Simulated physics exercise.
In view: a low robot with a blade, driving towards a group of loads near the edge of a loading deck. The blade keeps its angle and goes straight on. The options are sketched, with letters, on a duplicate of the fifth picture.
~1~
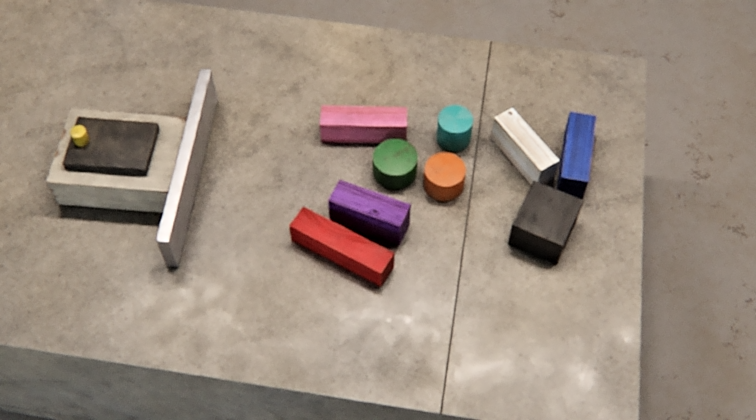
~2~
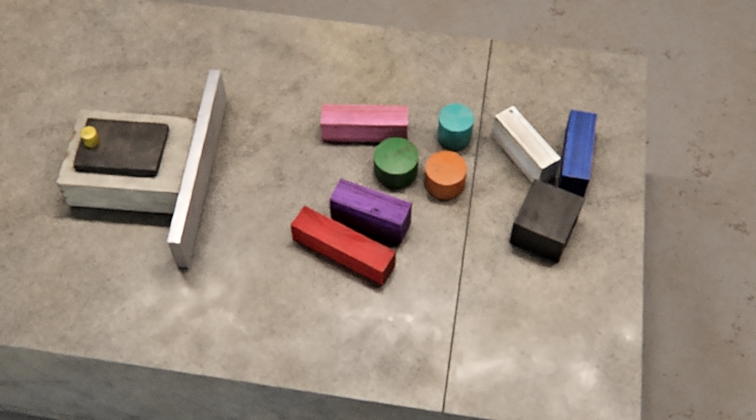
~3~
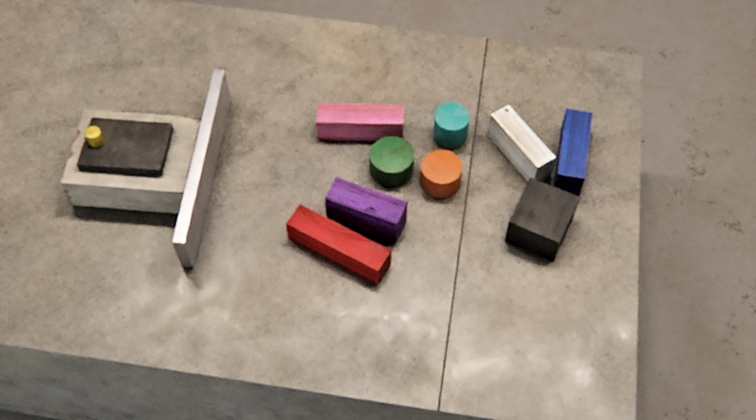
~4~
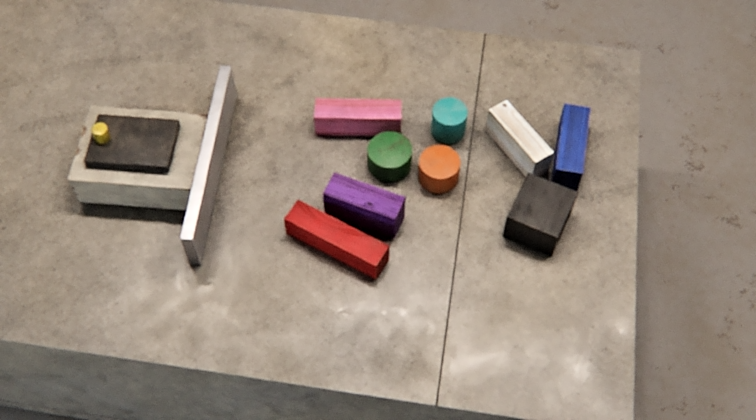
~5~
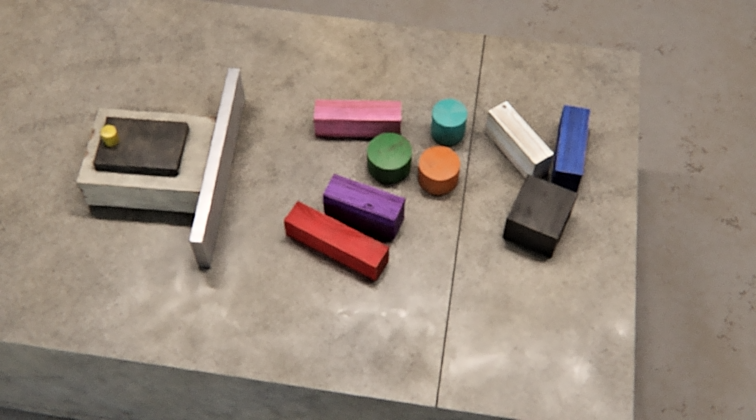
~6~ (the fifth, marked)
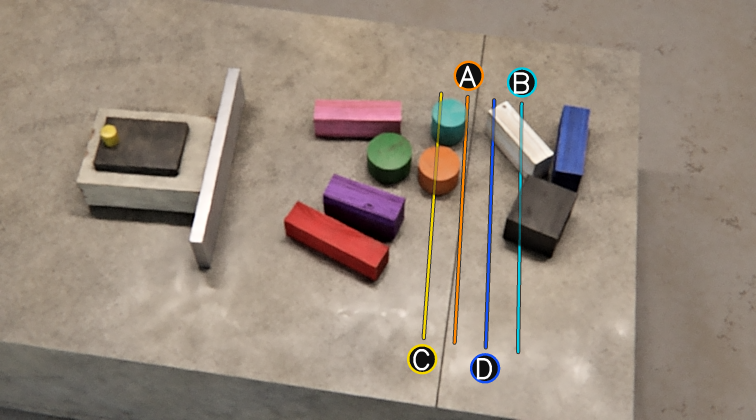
On a grey deck, a low robot with a blade moves slightly right towards coloured loads.
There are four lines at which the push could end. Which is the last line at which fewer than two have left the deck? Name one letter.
No farther than B.
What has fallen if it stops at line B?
It is the blue stick.
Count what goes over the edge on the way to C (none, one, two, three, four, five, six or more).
The count is none.
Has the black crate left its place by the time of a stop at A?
By then, yes.
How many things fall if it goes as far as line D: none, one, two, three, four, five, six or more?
By then, none.
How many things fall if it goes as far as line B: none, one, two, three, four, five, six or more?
By then, one.
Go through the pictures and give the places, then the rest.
Red stick (342, 246); turquoise canister (454, 128); white stick (524, 149), in the first frame.
Robot (128, 146); black crate (547, 220), in the second frame.
Robot (133, 146); blue stick (573, 151), in the third frame.
Robot (139, 142); orange canister (439, 170), in the fourth frame.
Robot (148, 145); red stick (336, 240); turquoise canister (449, 122); white stick (519, 142), in the fifth frame.
On the copy, A at (462, 210); B at (520, 218); C at (433, 206); D at (490, 214).
On B. First, robot (255, 159); red stick (376, 250); pink stick (383, 125).
Then, robot (364, 173); black crate (545, 217); white stick (544, 140).
Finally, robot (450, 185); blue stick over the edge; black crate (629, 228); one fallen.
By contrast, A is within the limit but short; C is within the limit but short; D is within the limit but short.
